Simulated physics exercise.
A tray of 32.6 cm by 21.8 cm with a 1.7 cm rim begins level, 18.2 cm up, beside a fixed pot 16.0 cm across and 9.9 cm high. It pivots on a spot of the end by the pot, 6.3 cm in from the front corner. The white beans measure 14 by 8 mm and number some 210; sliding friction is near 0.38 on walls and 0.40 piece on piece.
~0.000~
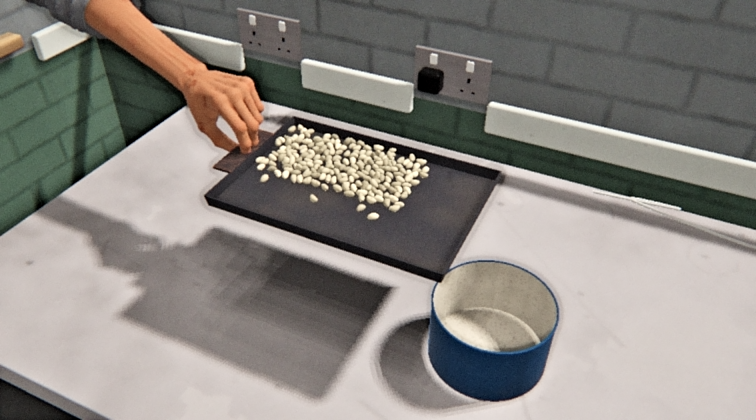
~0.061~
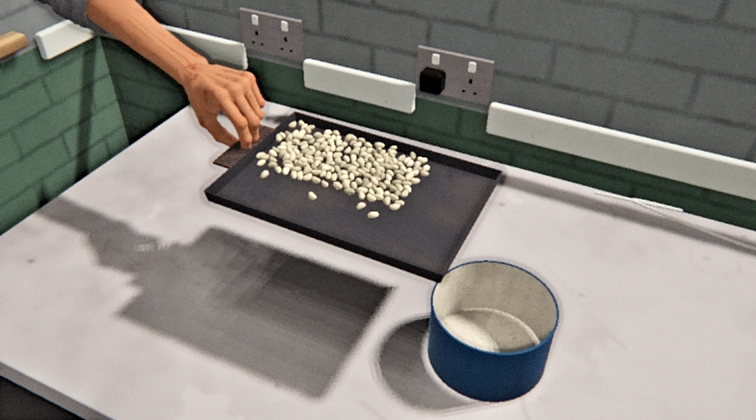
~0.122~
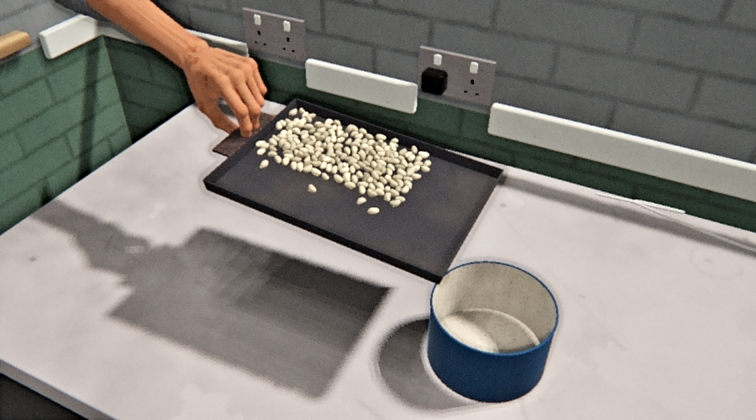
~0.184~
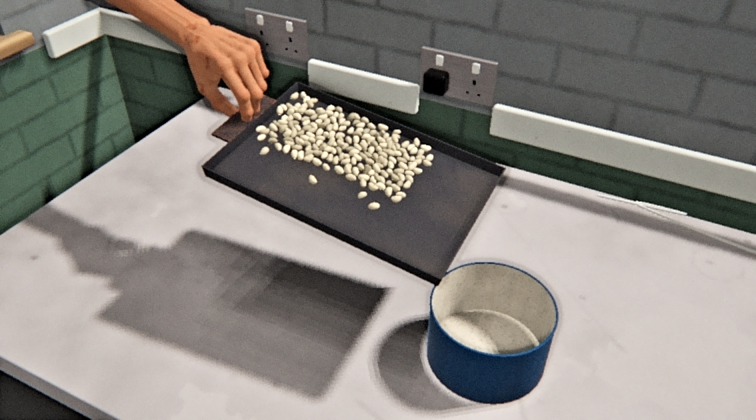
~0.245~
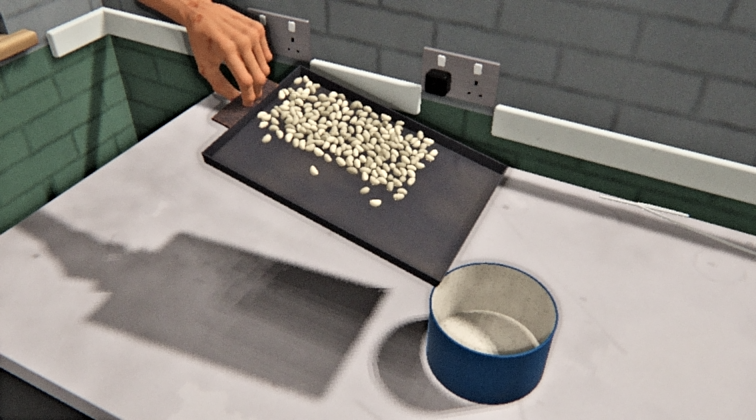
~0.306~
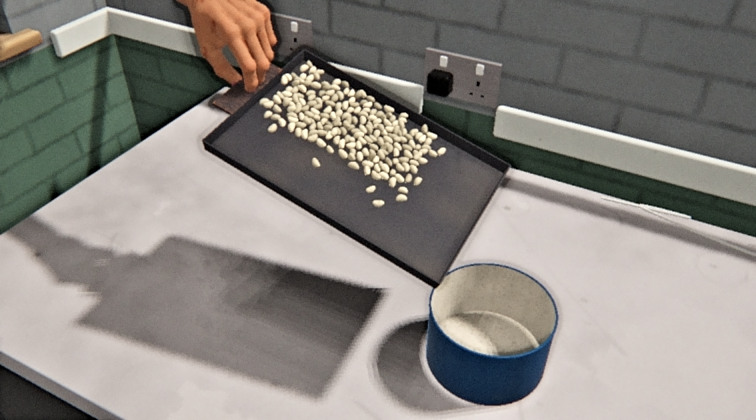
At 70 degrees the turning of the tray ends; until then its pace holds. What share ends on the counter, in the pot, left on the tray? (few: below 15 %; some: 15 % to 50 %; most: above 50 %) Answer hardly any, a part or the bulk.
Counter a part, pot a part, tray a part.
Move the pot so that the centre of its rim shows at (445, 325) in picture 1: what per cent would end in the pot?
Some 50 per cent.
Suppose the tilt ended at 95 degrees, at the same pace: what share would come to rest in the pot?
Then about 60 per cent.
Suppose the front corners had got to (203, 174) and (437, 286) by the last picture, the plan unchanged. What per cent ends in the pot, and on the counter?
Pot 0, counter 70.
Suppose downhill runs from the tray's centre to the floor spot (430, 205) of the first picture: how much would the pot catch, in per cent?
Some 25 per cent.
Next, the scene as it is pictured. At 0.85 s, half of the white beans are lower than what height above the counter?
About 20 cm.
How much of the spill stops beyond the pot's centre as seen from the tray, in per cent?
Some 90 per cent.
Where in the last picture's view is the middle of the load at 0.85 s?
At about (462, 261).
After 0.63 s, tilt 44 degrees; the tray holds 100 %, the pot 0 %.
Then, at 0.85 s, tilt 61 degrees; the tray holds 75 %, the pot 0 %.
Then, at 1.18 s, tilt 70 degrees; the tray holds 25 %, the pot 40 %.
At rest (2.4 s), counter 30 %, pot 40 %, tray 25 %.
